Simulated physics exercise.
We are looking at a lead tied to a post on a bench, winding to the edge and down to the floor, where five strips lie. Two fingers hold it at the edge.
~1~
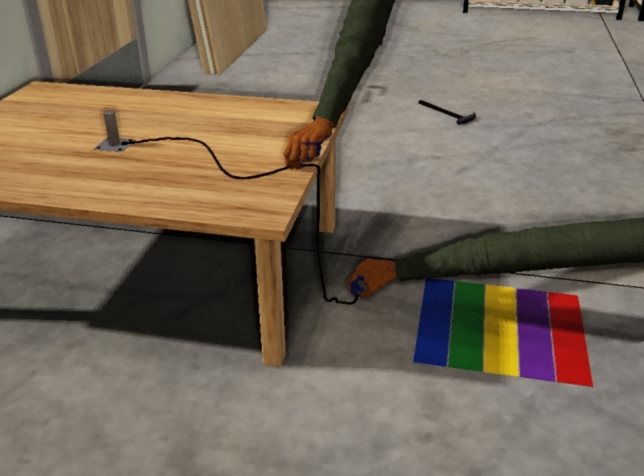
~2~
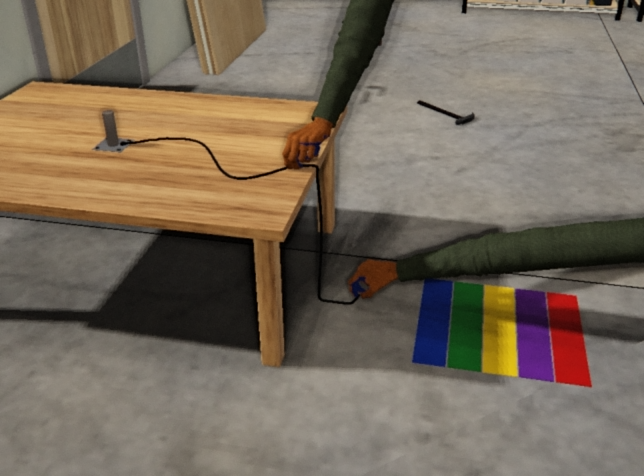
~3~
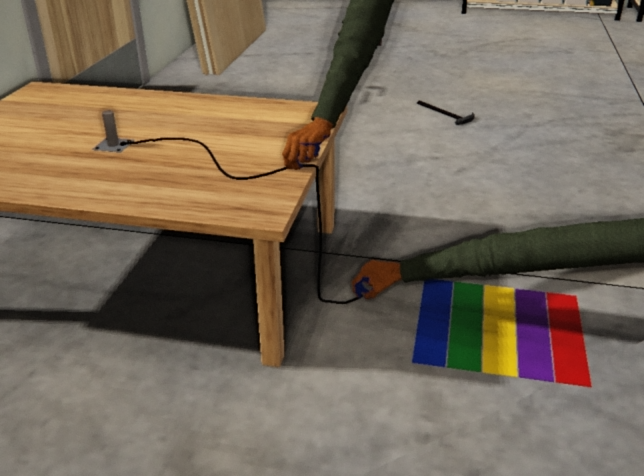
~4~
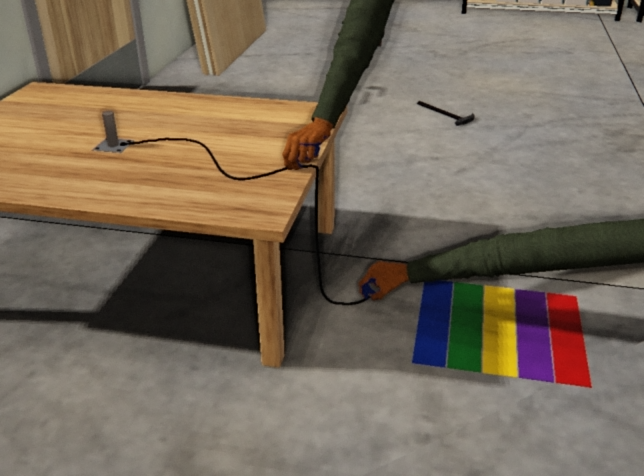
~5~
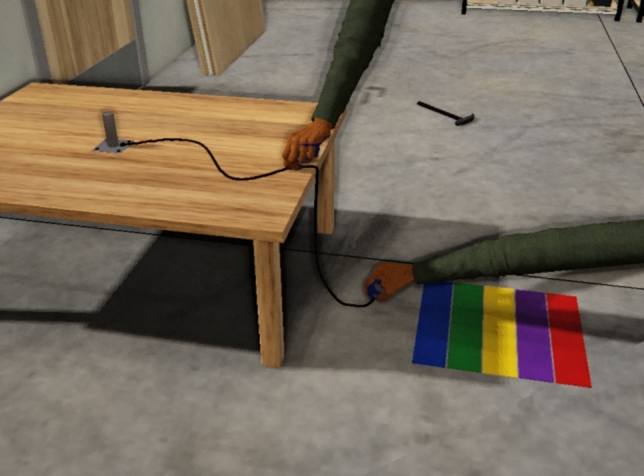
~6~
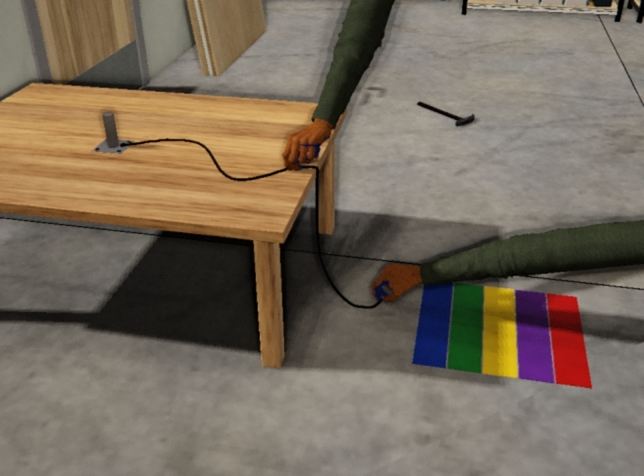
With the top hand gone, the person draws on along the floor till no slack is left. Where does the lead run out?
Over purple.
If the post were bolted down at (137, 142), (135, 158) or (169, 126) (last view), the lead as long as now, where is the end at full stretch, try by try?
About (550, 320), (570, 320) and (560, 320).
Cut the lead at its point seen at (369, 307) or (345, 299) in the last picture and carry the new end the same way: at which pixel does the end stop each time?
In that order: (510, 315) and (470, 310).
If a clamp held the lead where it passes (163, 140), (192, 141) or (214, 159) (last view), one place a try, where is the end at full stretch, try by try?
Near (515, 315), (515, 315) and (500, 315).
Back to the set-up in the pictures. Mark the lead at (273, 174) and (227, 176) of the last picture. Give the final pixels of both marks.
They go to (325, 180) and to (278, 165).
Early on, end near (476, 310); over green.
Midway, end near (510, 314); over yellow.
At the end of the slack, end near (530, 317); over purple. The end stops over the purple strip.
